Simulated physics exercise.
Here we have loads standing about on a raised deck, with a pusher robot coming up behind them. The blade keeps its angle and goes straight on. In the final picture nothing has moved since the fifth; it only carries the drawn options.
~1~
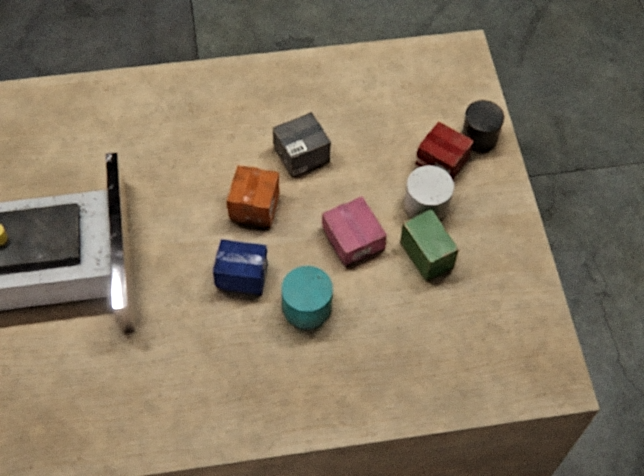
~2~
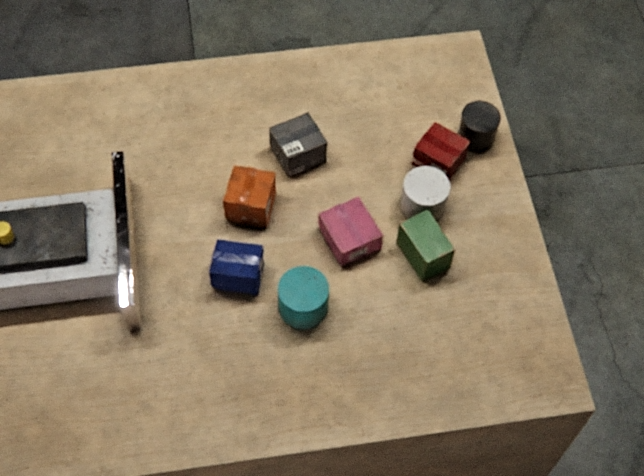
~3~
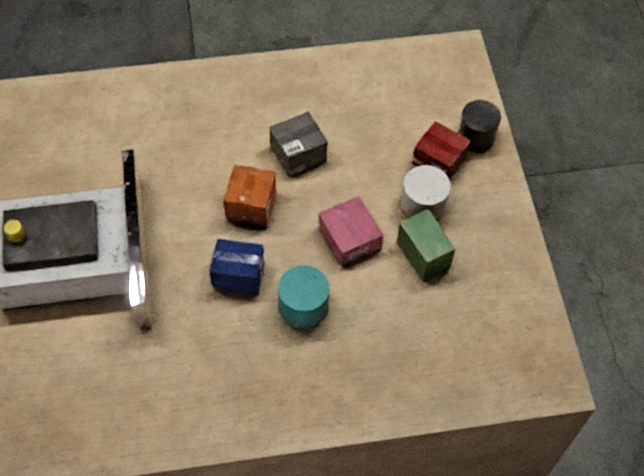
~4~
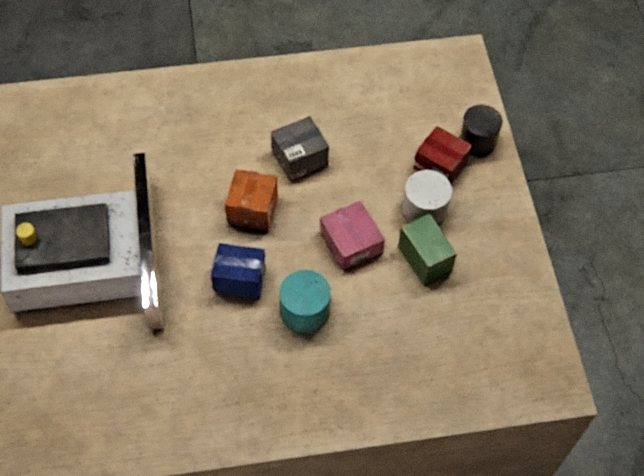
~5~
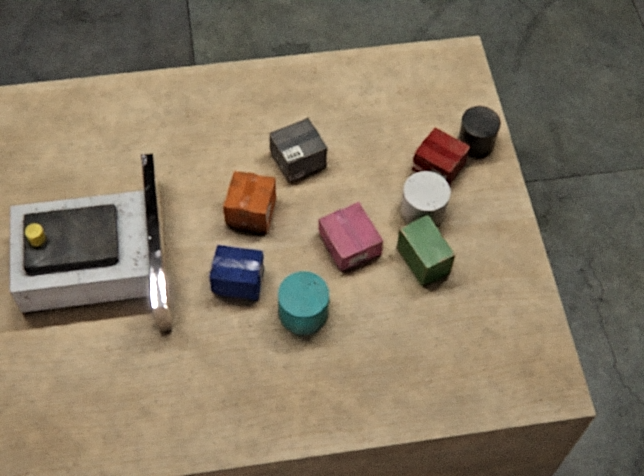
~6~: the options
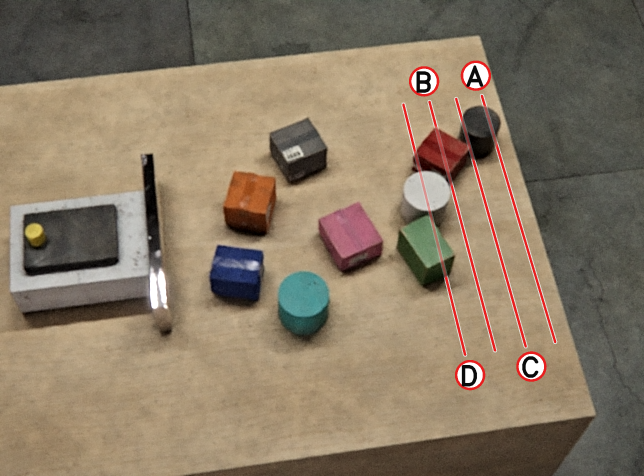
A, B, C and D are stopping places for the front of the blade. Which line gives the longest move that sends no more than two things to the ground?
No third one falls up to B.
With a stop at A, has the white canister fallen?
By then, yes.
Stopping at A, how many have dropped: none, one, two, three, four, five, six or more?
By then, six or more.
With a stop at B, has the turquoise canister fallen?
No.
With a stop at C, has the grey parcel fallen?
By then, no.
On the marked copy, A at (516, 210); B at (460, 217); C at (488, 213); D at (432, 220).
Following B. Soon after the start, robot (194, 222); turquoise canister (311, 303); blue parcel (302, 259).
Later, robot (306, 209); black pail (482, 123); white canister (467, 179).
In the end, robot (391, 198); green crate (546, 242); white canister (513, 155); none fallen.
As for the rest, A drops seven; C drops three; D is within the limit but short.
